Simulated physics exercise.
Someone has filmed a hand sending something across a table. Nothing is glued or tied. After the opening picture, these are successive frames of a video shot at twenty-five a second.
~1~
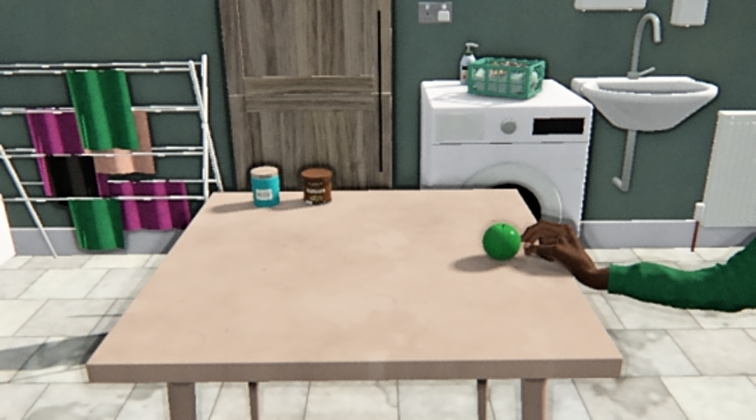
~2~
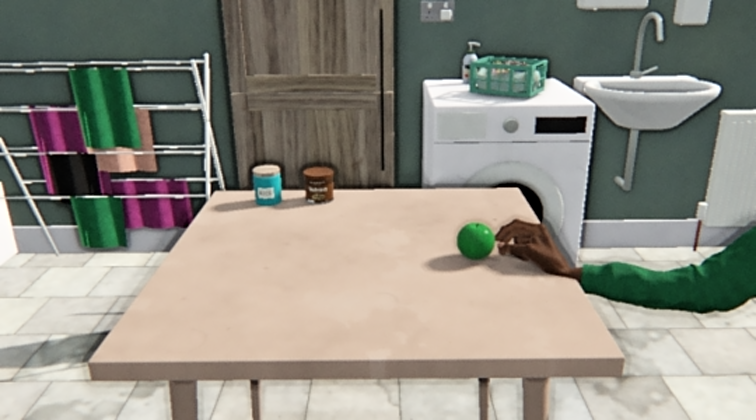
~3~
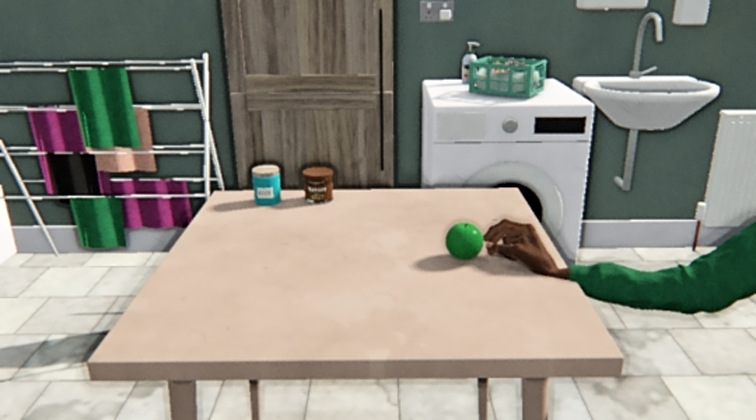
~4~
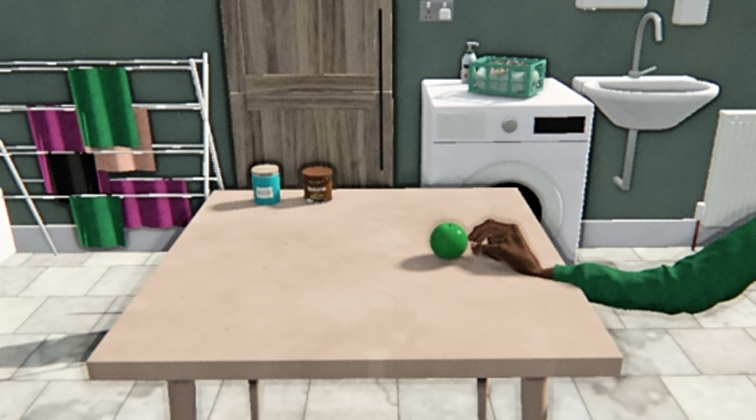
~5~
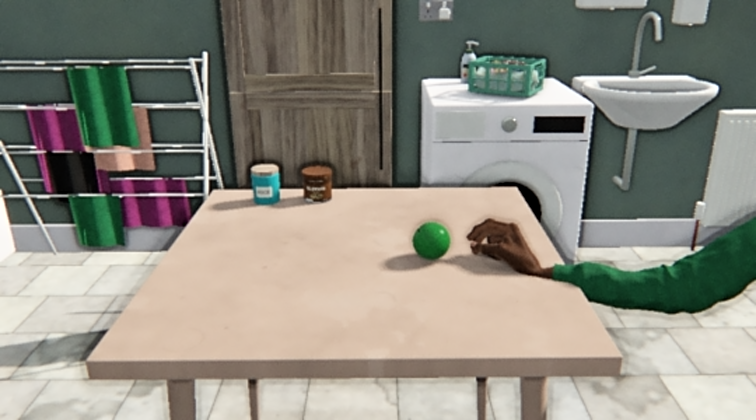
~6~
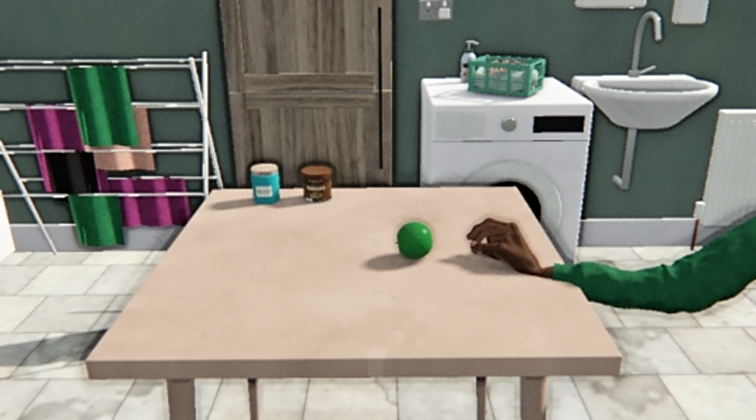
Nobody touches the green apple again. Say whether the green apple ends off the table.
The green apple drops to the floor.
Then, 0.30 s past the last view, green apple displaced well along near (293, 242).
Then, 0.70 s past the last view, green apple now off the table.
Then, 1.00 s past the last view, things are still on the move.
Finally, off the table, green apple.
